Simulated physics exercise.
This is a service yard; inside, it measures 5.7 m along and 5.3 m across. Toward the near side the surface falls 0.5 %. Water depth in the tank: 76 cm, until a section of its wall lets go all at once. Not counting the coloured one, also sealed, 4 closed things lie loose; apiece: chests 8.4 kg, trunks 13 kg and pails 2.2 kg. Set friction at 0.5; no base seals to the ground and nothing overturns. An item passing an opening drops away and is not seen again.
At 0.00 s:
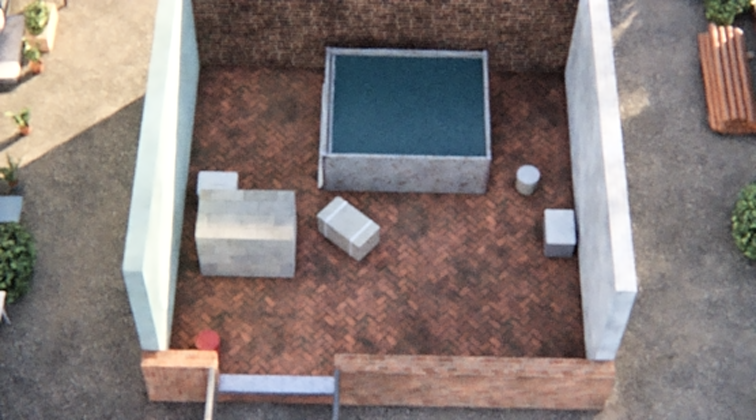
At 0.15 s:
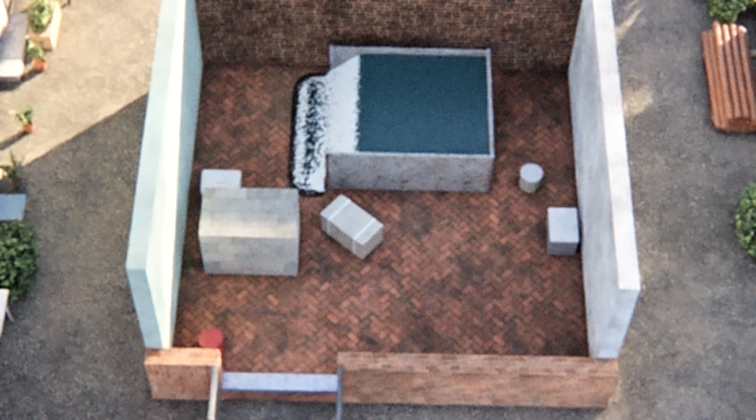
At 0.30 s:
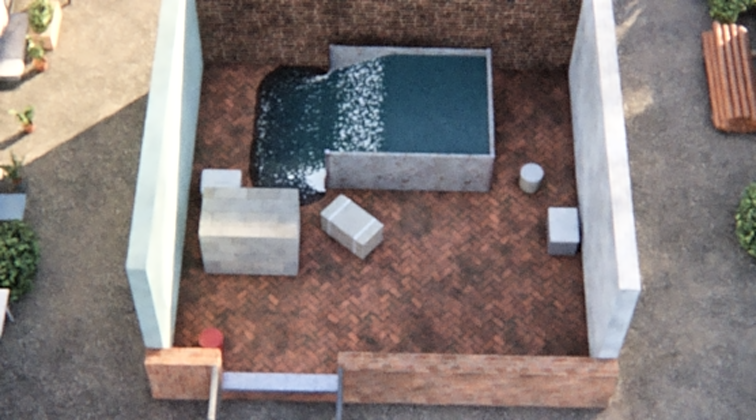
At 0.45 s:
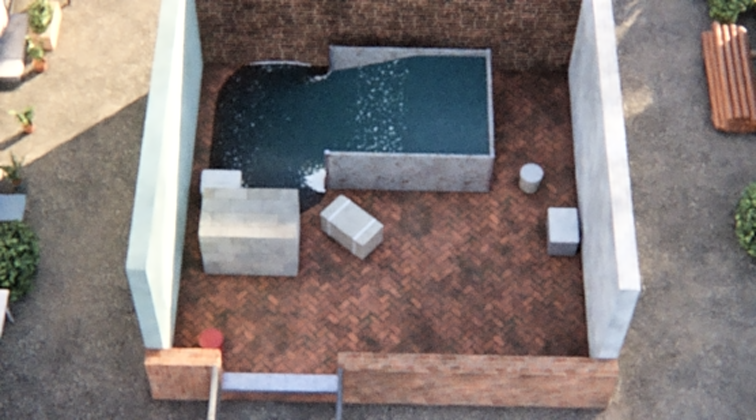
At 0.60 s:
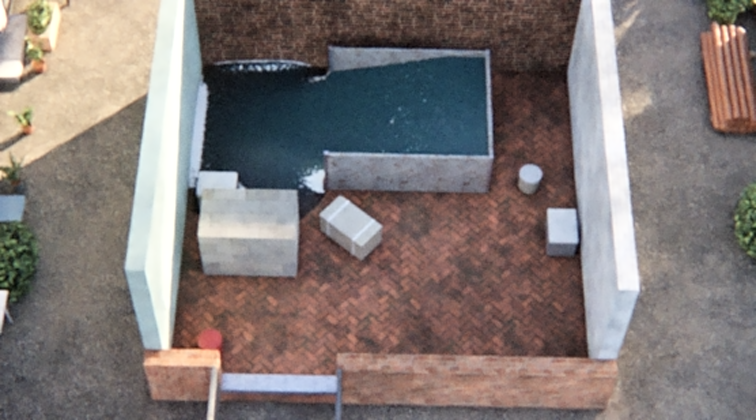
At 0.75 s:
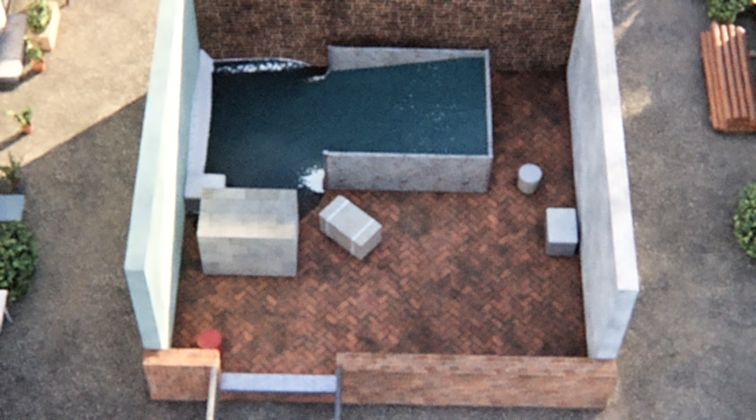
Dark water pours out of the open left end of a raised tank, spreads across the brick floor of a walled yard to the left wall, and a small pale box there shifts slightly as the red pail stays still.
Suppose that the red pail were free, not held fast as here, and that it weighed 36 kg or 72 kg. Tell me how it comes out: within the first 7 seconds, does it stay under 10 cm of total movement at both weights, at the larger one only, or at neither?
At the larger one only.
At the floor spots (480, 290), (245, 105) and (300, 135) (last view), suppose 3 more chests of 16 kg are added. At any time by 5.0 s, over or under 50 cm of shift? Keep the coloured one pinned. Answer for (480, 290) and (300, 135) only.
The first is over the limit, the second over the limit.
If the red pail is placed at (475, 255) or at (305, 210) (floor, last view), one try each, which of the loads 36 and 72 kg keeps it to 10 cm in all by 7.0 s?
Order kept: Light pick works, heavy pick needed.
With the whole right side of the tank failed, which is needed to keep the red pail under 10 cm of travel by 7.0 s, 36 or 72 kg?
In that case the lighter mass suffices.
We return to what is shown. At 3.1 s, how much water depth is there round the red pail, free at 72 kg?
Depth: Approx. 21 cm.
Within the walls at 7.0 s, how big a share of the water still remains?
Close to 96 in a hundred parts remain.
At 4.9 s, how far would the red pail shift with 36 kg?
Shift: About 60 cm.
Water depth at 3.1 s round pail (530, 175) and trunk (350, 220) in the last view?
Roughly 0 and 4 cm.
After 1.4 s the red pail would be 0 cm from its start with 36 kg and 0 cm from its start with 72 kg; 0 cm of water round it then.
After 3.1 s the red pail would be 12 cm from its start with 36 kg and 0 cm from its start with 72 kg; 21 cm of water round it then.
After 4.9 s the red pail would be 63 cm from its start with 36 kg and 0 cm from its start with 72 kg; 13 cm of water round it then.
After 7.0 s the red pail would be 63 cm from its start with 36 kg and 0 cm from its start with 72 kg; 7 cm of water round it then.
